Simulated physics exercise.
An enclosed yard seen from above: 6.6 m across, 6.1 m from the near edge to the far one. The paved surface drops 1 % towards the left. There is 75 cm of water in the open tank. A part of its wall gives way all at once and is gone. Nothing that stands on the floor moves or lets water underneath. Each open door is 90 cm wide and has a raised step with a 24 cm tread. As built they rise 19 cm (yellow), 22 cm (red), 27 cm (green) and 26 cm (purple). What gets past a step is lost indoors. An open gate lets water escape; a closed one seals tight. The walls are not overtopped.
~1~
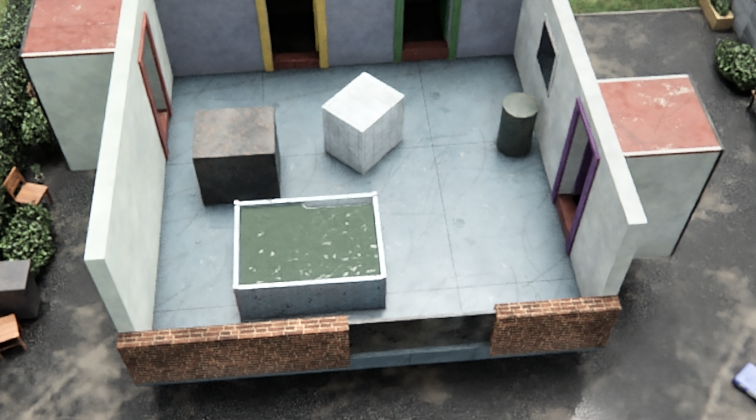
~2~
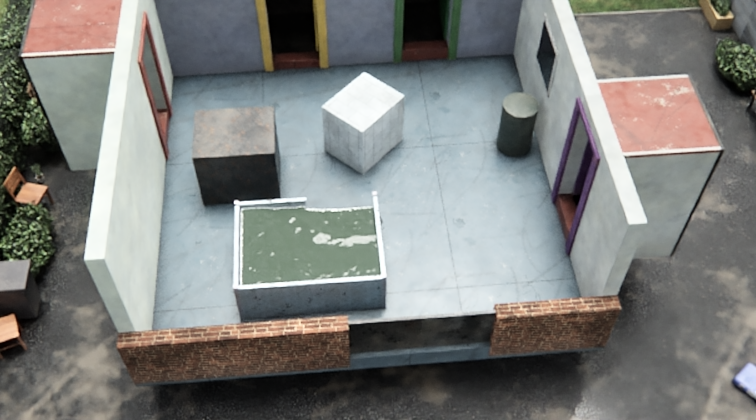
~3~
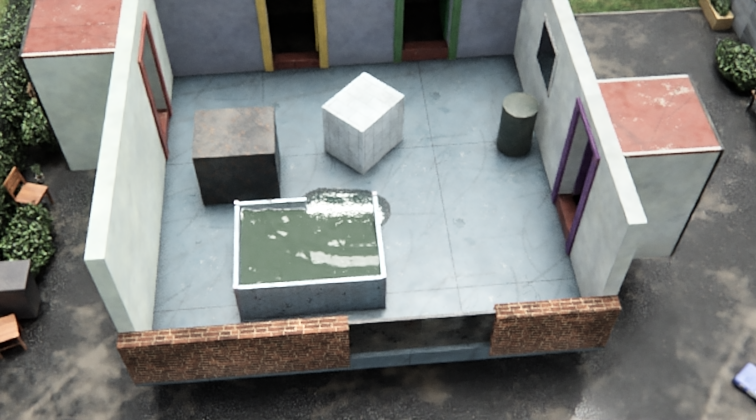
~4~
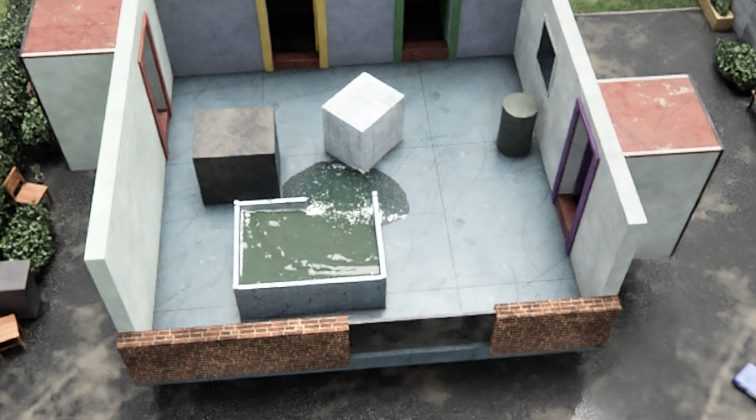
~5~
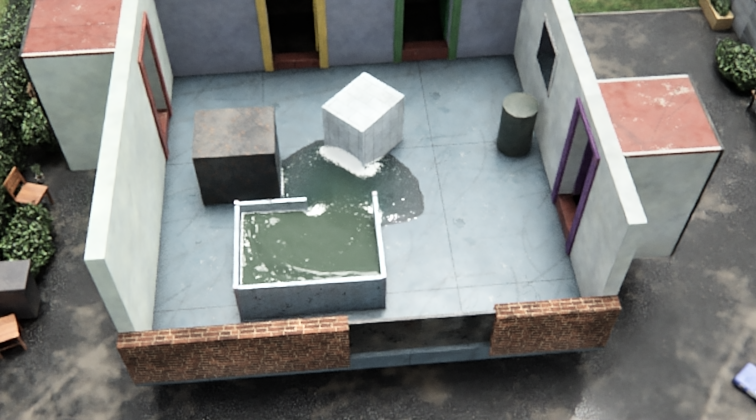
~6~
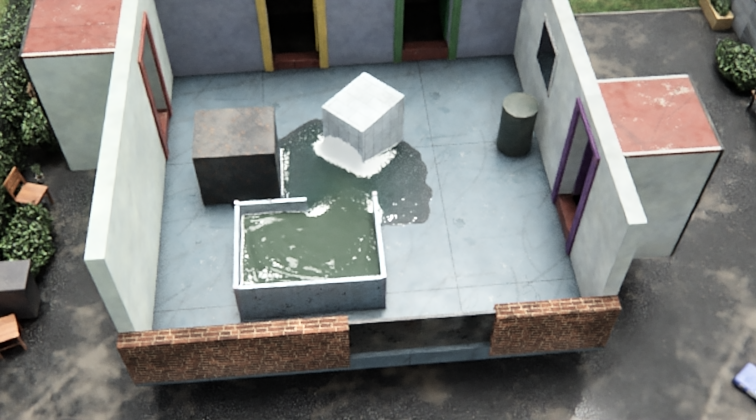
Green water sits still in an open tank in a walled yard, then pours through a gap that opens in the tank's far side, spreading across the paving between a dark block and a pale one and washing around the pale block's base.
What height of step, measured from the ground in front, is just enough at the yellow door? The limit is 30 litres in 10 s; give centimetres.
About 16 cm.
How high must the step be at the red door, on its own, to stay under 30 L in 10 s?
Roughly 6.5 cm at red.
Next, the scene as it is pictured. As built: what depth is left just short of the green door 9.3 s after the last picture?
Some 4.5 cm.
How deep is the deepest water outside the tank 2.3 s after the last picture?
Up to some 29 cm.
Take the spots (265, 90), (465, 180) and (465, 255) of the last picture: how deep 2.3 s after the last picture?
About 7, 3 and 0 cm.
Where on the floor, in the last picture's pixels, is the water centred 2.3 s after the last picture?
Near (332, 179).
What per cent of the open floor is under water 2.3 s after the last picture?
About 50 per cent.
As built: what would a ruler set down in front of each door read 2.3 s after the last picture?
In cm: Yellow 20, red 13, green 7, purple 1.
Then, 0.7 s after the last picture water covers 25 % of the floor, deepest (46 cm) near (353, 177); 13 cm at the yellow door, 0 litres in over its 19 cm step.
Then, 2.3 s after the last picture water covers 50 % of the floor, deepest (29 cm) near (510, 59); 20 cm at the yellow door, 11 litres in over its 19 cm step.
Then, 9.3 s after the last picture water covers 95 % of the floor, deepest (14 cm) near (182, 88); 8 cm at the yellow door, 12 litres in over its 19 cm step.
At the yellow door as built, the water peaked near 23 cm, 1.5 s after the last picture.
With a step of 14 cm, 47 litres would have come in within the 10 s; with 19 cm, 12 litres. So under 30 litres takes about 16 cm.
